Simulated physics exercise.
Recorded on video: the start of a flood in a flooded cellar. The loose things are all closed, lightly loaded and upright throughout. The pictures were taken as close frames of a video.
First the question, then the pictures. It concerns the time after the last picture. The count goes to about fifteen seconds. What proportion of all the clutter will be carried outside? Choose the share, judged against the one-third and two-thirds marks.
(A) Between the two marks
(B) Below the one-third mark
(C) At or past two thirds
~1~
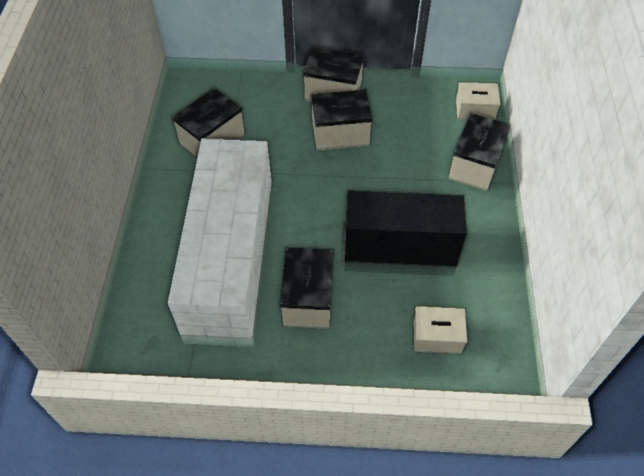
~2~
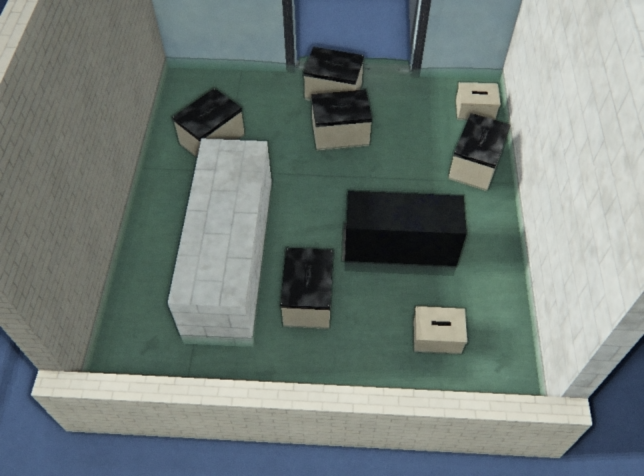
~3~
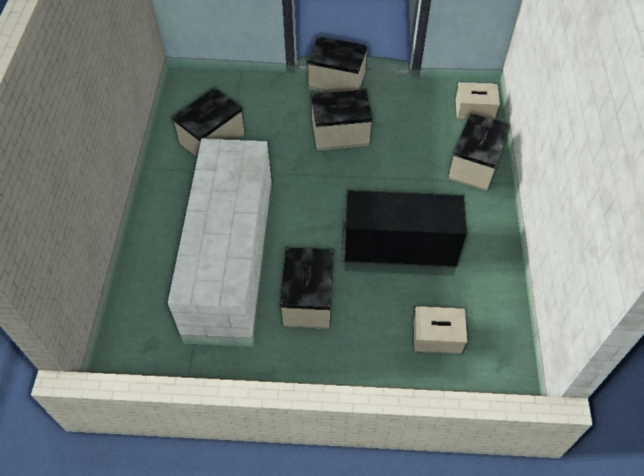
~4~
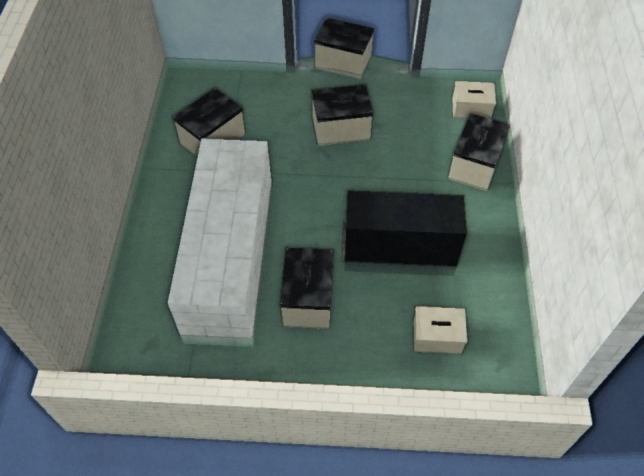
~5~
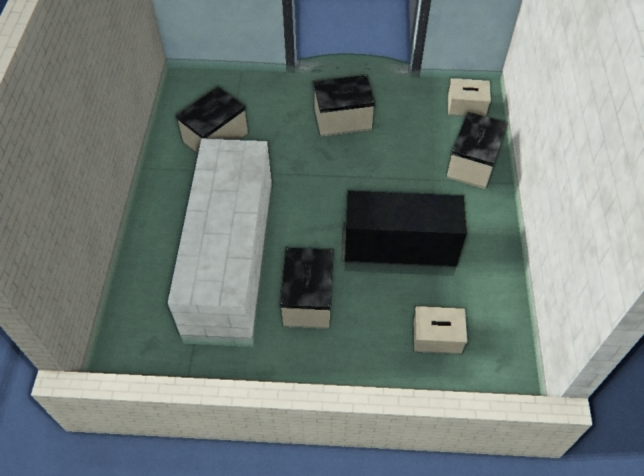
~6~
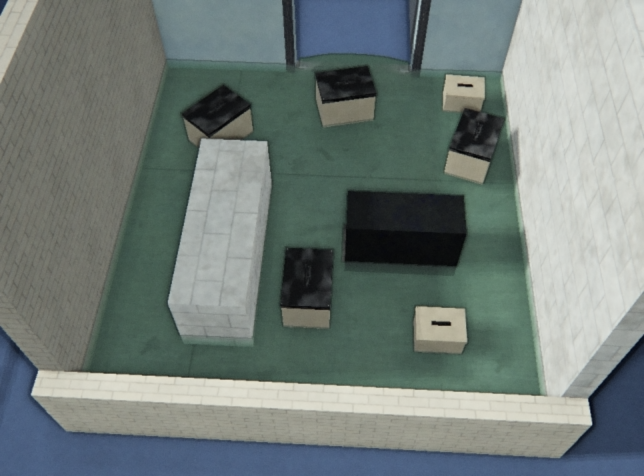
Option C: At or past two thirds.
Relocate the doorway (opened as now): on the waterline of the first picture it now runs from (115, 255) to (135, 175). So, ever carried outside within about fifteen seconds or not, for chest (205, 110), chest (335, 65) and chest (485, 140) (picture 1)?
Listed order gives departs, stays put, stays put.
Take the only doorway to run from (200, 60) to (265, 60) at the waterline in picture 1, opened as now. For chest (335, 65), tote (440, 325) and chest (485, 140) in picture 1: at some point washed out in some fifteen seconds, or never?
Going through them, number one is flushed away, number two is held back and number three is held back.
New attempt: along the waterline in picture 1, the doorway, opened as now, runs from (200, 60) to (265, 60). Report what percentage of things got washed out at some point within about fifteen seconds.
40 per cent.
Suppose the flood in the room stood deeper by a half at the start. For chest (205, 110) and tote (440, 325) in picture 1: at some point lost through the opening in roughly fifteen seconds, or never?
Going one by one, I'd say leaves the room for the first and never leaves for the second.
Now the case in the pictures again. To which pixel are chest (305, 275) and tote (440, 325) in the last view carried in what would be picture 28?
Estimated positions: (332, 121); (462, 295).
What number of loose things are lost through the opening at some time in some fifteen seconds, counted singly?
The count is 6.
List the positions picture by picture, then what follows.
The first picture shows a chest at (341, 106), afloat; a tote at (480, 93) floats; 0 of 7 have shifted.
The second picture shows a chest at (341, 106) floats; a tote at (480, 93), afloat; 0 of 7 have shifted.
The third picture shows a chest at (341, 106) floats; a tote at (479, 93), afloat; 1 of 7 have shifted.
The fourth picture shows a chest at (342, 101) floats, close to its start; a tote at (476, 92), afloat, close to its start; 2 of 7 have shifted.
The fifth picture shows a chest at (344, 92), afloat, close to its start; a tote at (471, 90), afloat, close to its start; 3 of 7 have shifted.
The sixth picture shows a chest at (346, 83) floats, a stride from its start; a tote at (465, 86) floats, close to its start; 5 of 7 have shifted.
A moment on, 1 of 7 are out; 6 afloat.
Next, 3 of 7 are out; 4 afloat.
Later, 5 of 7 are out; 2 afloat.
In the end, 6 of 7 are out; 1 afloat.
